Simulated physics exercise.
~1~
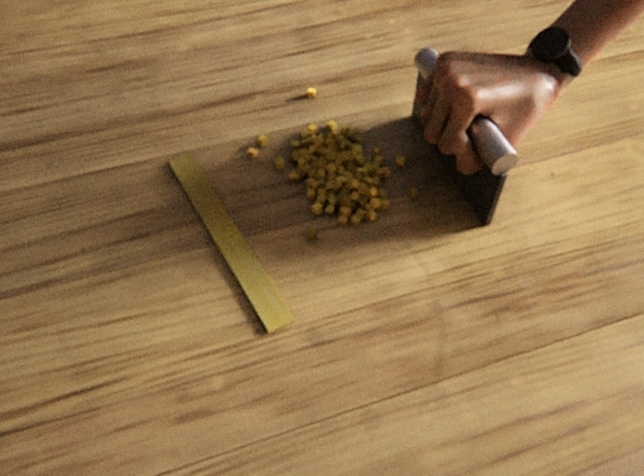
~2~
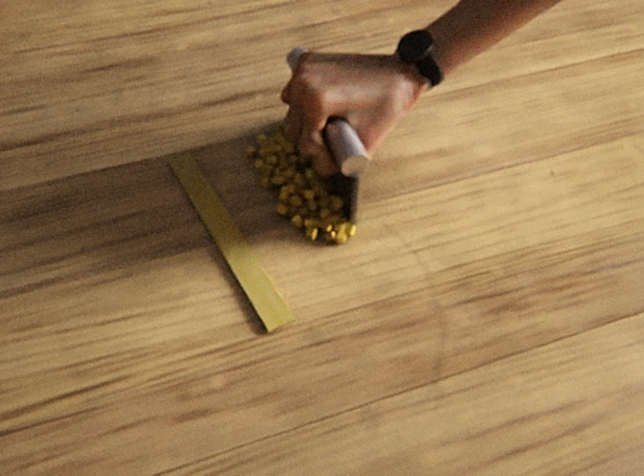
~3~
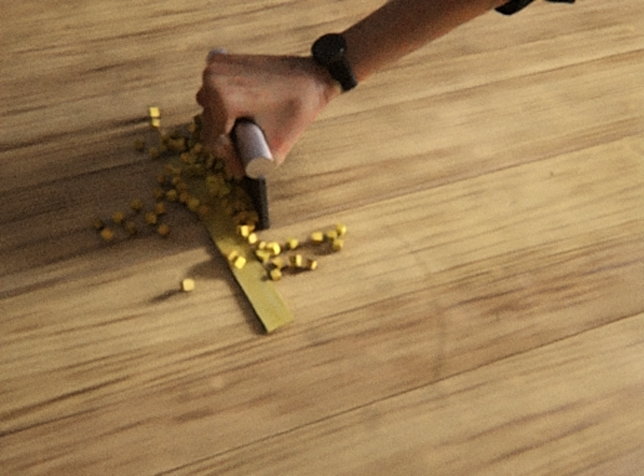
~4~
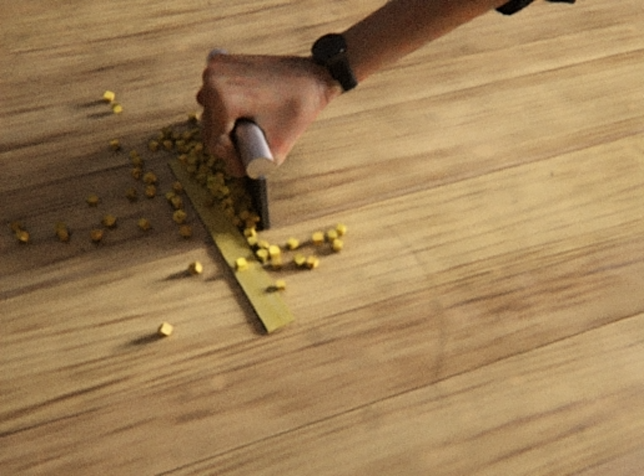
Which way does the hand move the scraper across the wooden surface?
The hand moves the scraper to the left, pushing the yellow cubes toward the strip.
